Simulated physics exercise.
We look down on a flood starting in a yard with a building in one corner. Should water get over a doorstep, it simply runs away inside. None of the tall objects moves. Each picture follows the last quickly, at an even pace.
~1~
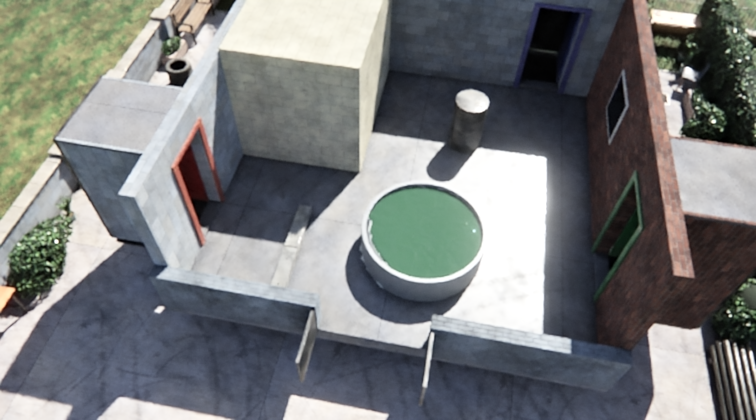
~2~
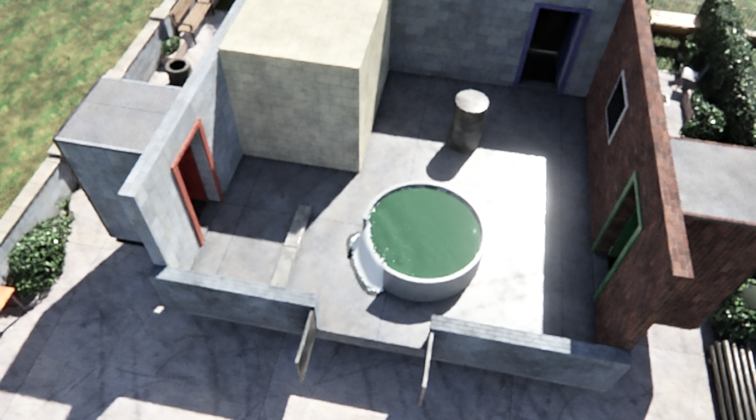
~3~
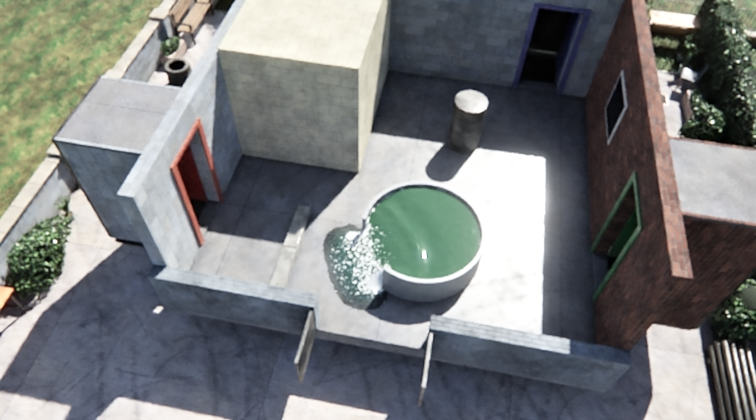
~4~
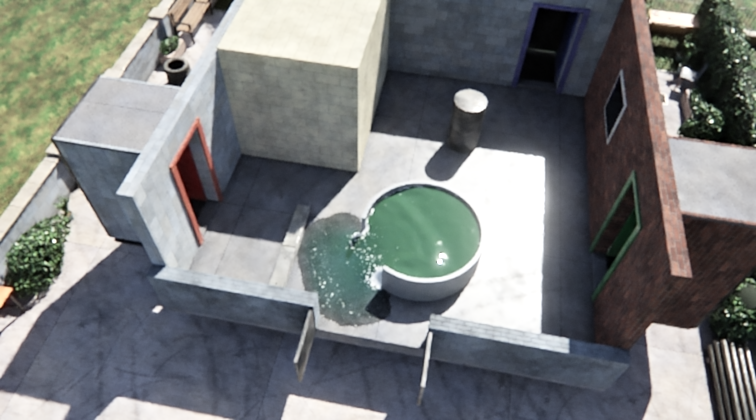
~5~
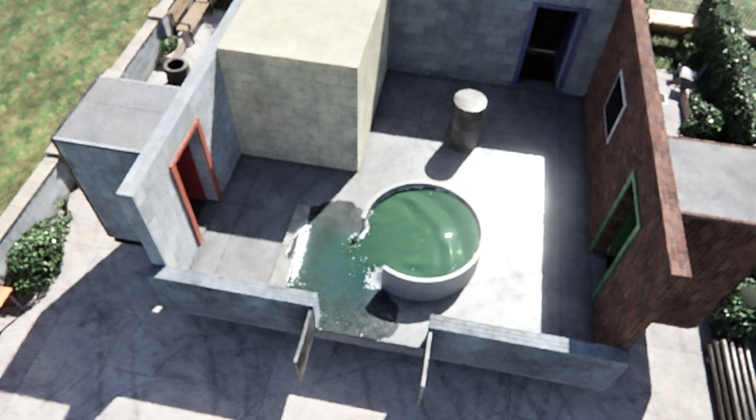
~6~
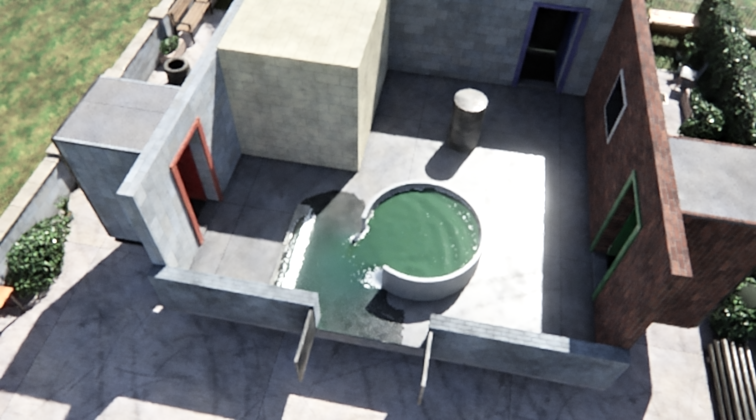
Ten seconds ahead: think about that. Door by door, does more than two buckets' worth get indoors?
The blue door will keep it to two buckets; the red door will be overrun; the green door will keep it to two buckets.
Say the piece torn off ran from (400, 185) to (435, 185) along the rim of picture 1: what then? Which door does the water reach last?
Coming last is the green one.
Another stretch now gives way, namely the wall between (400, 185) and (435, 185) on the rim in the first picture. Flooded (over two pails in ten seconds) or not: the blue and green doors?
My reading: Blue takes less; green holds.
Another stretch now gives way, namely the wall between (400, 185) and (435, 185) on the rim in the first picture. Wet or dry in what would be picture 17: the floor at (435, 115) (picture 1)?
Submerged.
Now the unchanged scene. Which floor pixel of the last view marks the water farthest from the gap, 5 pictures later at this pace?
The wet edge reaches furthest near (180, 290).
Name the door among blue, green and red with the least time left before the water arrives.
It's the door marked red.
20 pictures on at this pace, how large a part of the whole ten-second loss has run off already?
About 40 per cent.
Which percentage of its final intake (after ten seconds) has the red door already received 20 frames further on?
My guess is about 30 %.
A moment on, water covers 15 % of the floor; the blue door not reached, the red door not reached, the green door not reached.
Next, water covers 25 % of the floor; the blue door not reached, the red door wet at the sill, nothing in, the green door not reached.
Then, water covers 30 % of the floor; the blue door not reached, the red door under two buckets in, the green door not reached.
Later, water covers 45 % of the floor; the blue door not reached, the red door over two buckets in, the green door not reached.
In the end, water covers 65 % of the floor; the blue door not reached, the red door over two buckets in, the green door wet at the sill, nothing in.
